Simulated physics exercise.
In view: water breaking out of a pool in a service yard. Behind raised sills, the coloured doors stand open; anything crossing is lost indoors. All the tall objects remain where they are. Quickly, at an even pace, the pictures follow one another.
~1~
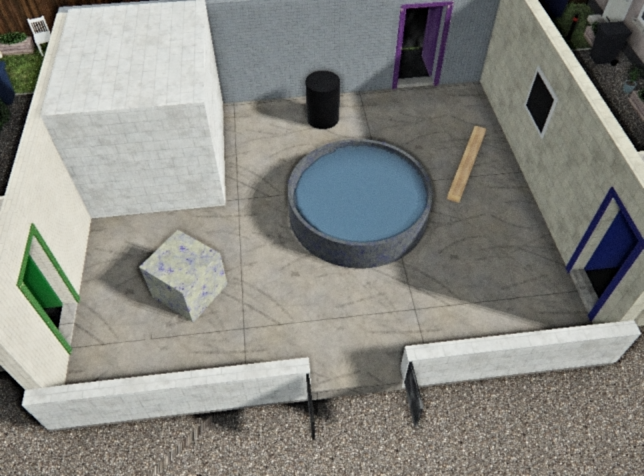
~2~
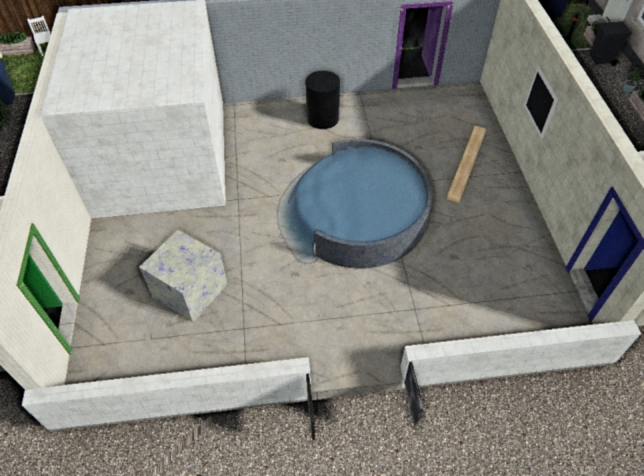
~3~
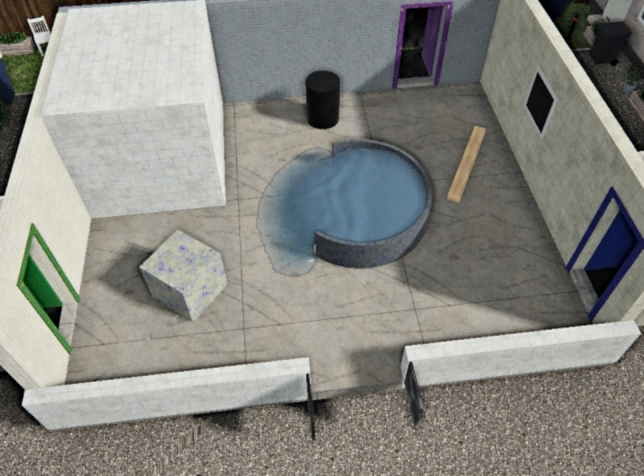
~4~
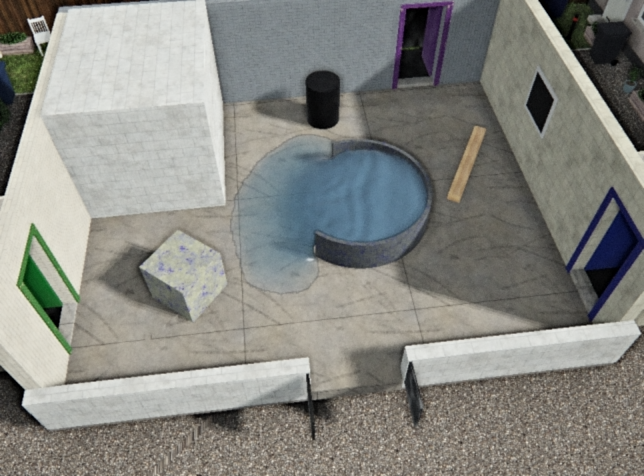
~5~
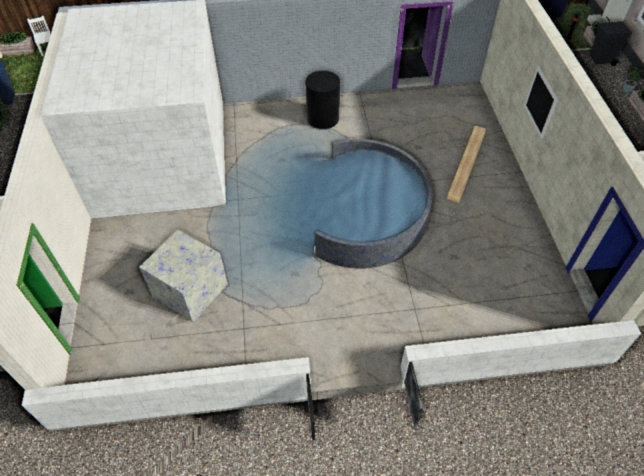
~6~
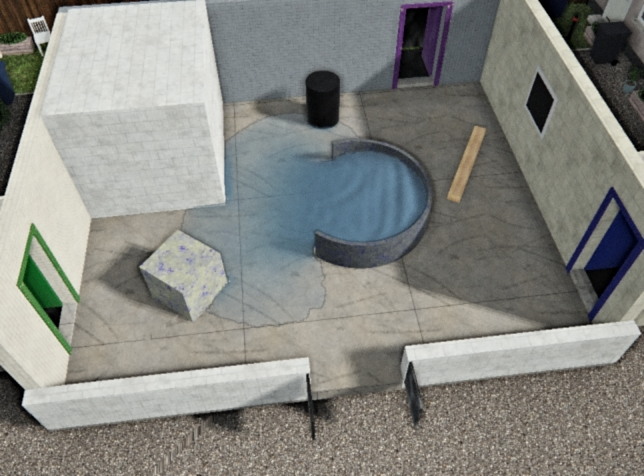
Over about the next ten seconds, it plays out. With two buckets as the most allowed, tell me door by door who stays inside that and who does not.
The green door will count as flooded; the blue door will not count as flooded; the purple door will not count as flooded.
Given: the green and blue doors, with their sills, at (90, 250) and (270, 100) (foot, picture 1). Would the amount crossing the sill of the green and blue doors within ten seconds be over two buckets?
Result - the green door exceeds the limit while the blue door exceeds the limit.
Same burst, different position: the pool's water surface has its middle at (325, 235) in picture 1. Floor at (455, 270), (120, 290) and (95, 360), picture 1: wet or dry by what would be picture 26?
Result: Spared; inundated; inundated.
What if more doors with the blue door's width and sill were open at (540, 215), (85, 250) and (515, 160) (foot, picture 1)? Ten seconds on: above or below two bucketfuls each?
First falls short, then tops the limit, then falls short.
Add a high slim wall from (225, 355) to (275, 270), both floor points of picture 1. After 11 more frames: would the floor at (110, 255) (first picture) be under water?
At that spot: Submerged.
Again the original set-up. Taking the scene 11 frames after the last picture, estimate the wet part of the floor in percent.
About 35 in a hundred.
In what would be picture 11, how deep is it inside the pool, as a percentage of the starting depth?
Estimate: Around 54 per cent.
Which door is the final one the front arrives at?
Answer is the door marked blue.
A moment on, water covers 35 % of the floor; the green door not reached, the blue door not reached, the purple door not reached.
Next, water covers 35 % of the floor; the green door wet at the sill, nothing in, the blue door not reached, the purple door not reached.
Then, water covers 50 % of the floor; the green door under two buckets in, the blue door not reached, the purple door wet at the sill, nothing in.
Later, water covers 75 % of the floor; the green door over two buckets in, the blue door not reached, the purple door wet at the sill, nothing in.
In the end, water covers 100 % of the floor; the green door far over two buckets in, the blue door wet at the sill, nothing in, the purple door wet at the sill, nothing in.
